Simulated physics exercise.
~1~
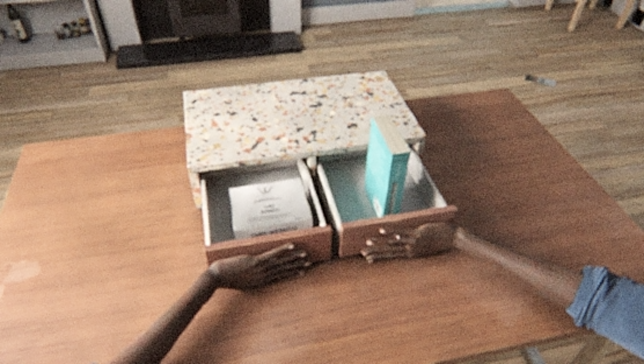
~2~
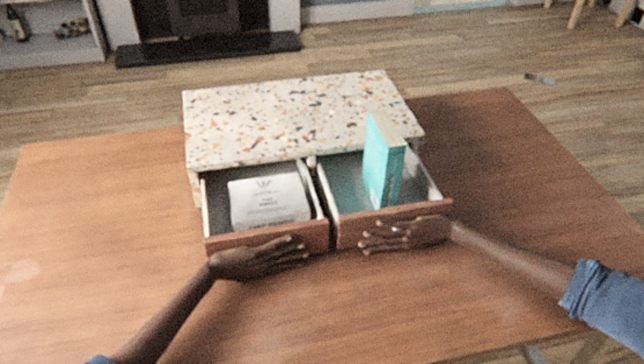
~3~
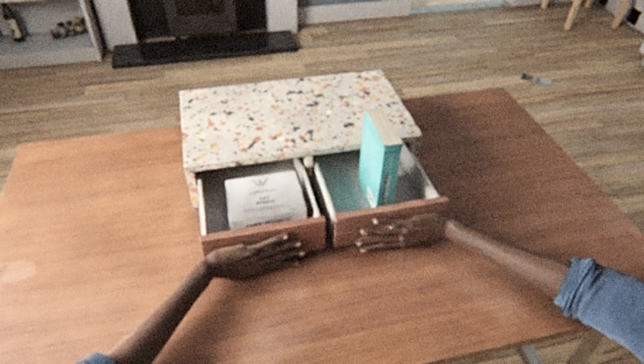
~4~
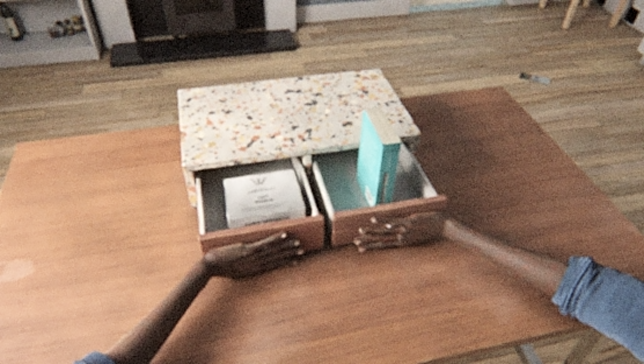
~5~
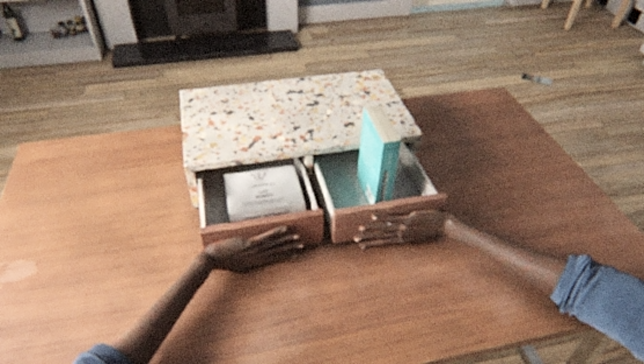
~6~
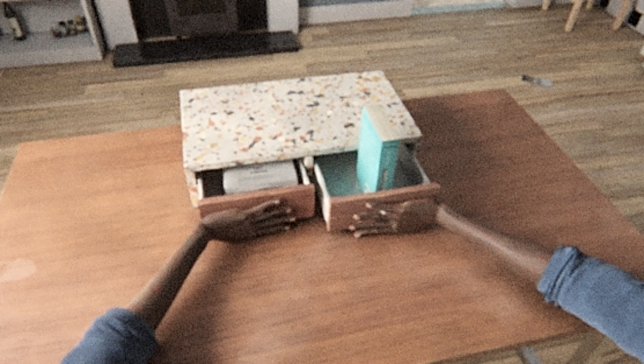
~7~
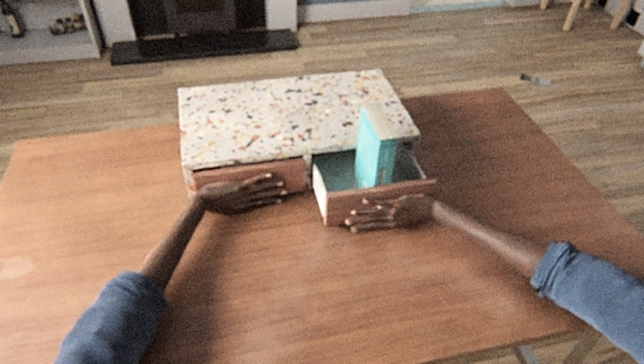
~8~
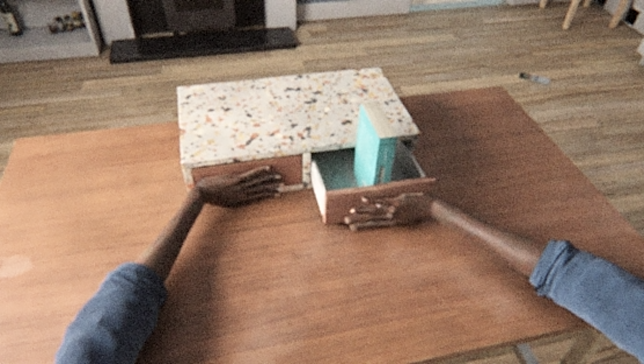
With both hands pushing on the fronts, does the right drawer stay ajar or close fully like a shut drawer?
The right drawer stays ajar with the turquoise book standing upright in it, while the left drawer shuts flush.
